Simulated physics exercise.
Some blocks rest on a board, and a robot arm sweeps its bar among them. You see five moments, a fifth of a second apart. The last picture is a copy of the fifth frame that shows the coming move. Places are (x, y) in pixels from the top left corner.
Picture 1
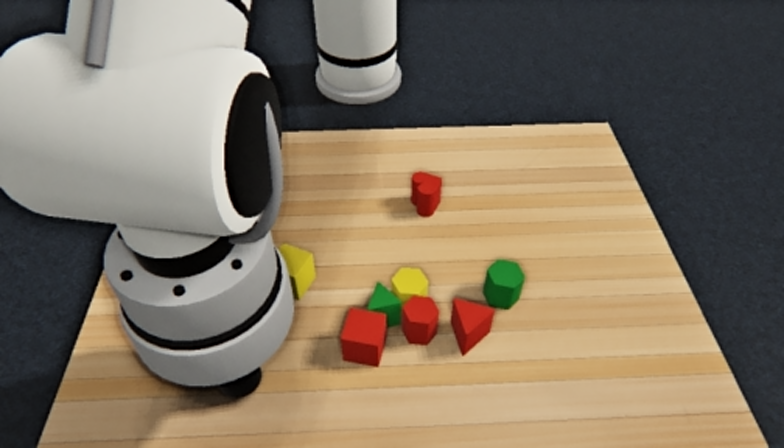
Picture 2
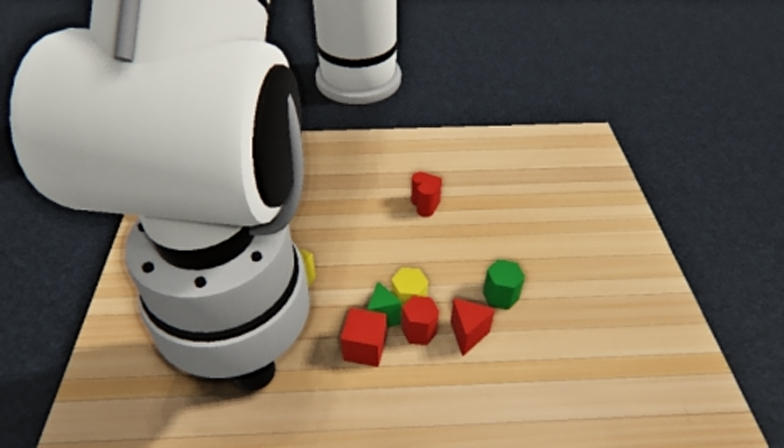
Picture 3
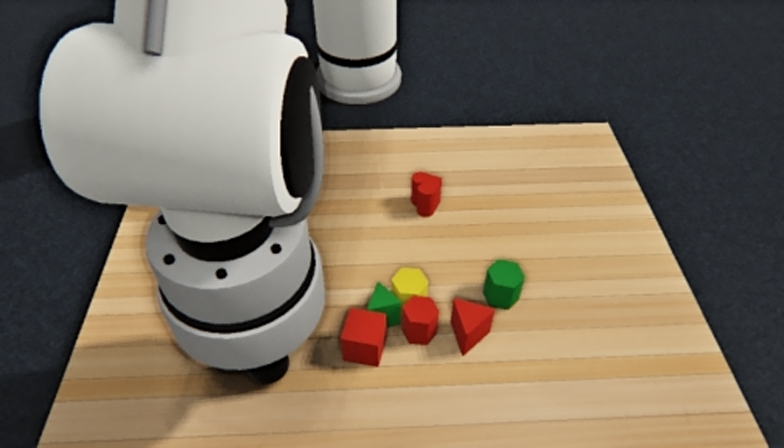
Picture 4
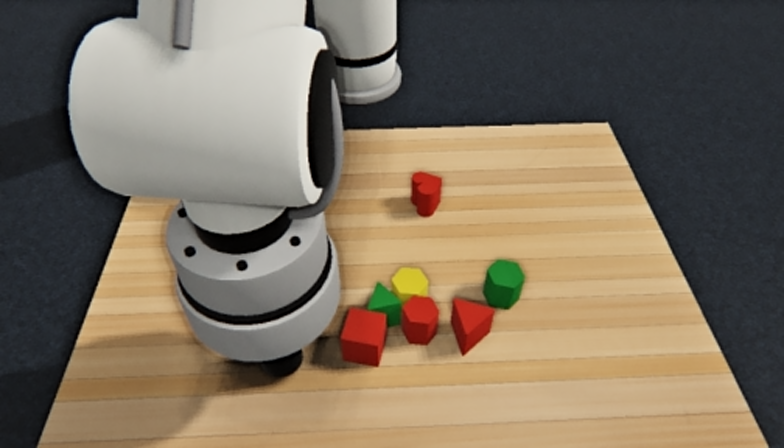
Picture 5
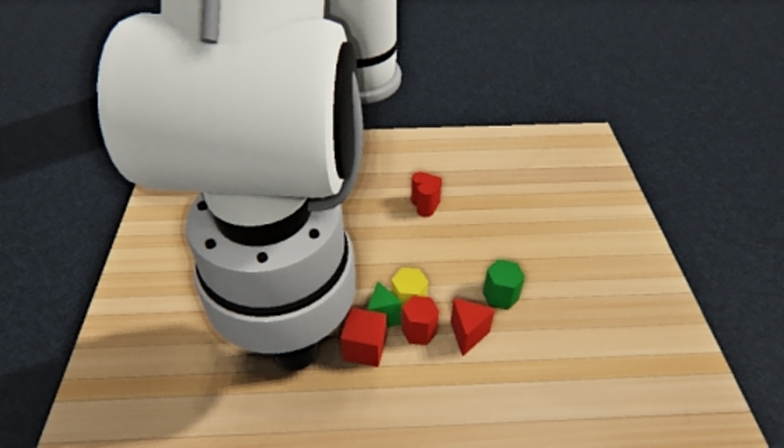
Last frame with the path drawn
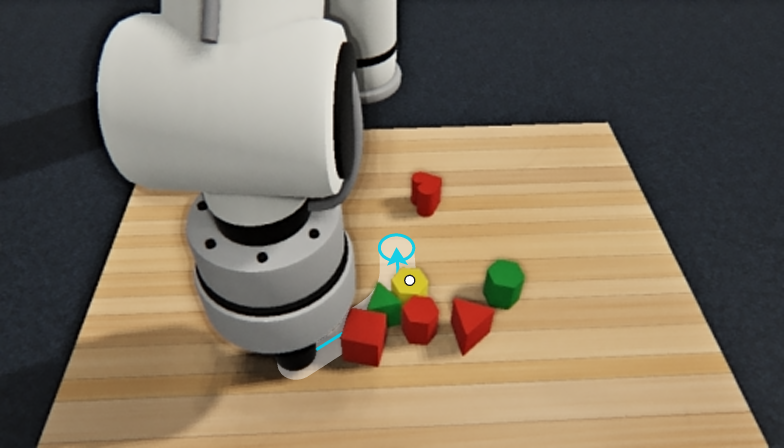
A large white and grey robot arm looms over the left side of a pale wooden board on a dark surface, seen from above at an angle. Red, green and yellow blocks cluster right of centre, with a red one set apart behind them and a yellow one beside the arm. The arm glides steadily rightward, hiding that yellow block and nearing the red cube, while the blocks and camera stay still.
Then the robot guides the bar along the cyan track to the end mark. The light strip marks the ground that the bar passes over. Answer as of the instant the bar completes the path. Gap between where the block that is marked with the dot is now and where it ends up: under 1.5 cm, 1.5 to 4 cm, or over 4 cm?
Between 1.5 and 4 cm.
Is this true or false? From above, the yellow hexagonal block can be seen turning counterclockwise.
That statement is accurate.
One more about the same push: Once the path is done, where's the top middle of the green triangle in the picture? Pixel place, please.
It comes to (417, 288).
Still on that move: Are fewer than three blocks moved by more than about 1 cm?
I'd say no.
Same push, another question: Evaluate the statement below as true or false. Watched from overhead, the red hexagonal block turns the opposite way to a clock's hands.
Answer: False.
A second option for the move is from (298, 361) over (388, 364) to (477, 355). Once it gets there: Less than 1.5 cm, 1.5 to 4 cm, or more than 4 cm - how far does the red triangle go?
It slides somewhere between 1.5 and 4 cm.
Drawn move, from (298, 361) via (351, 328) and (393, 292), ending at (397, 248); the dot is on the yellow hexagonal block.
What follows on the original path. One third of the way, bar (352, 319); red square piece (380, 328), turned 15° clockwise; green triangle (386, 294).
Two thirds of the way, bar (393, 283); red square piece (384, 328), turned 30° clockwise; green triangle (417, 288); yellow hexagonal block (431, 267), turned 25° anticlockwise; red hexagonal block (426, 311), turned 25° clockwise.
At the end, bar (397, 240); red square piece (384, 328), turned 30° clockwise; green triangle (417, 288); yellow hexagonal block (431, 267), turned 25° anticlockwise; red hexagonal block (426, 311), turned 25° clockwise.
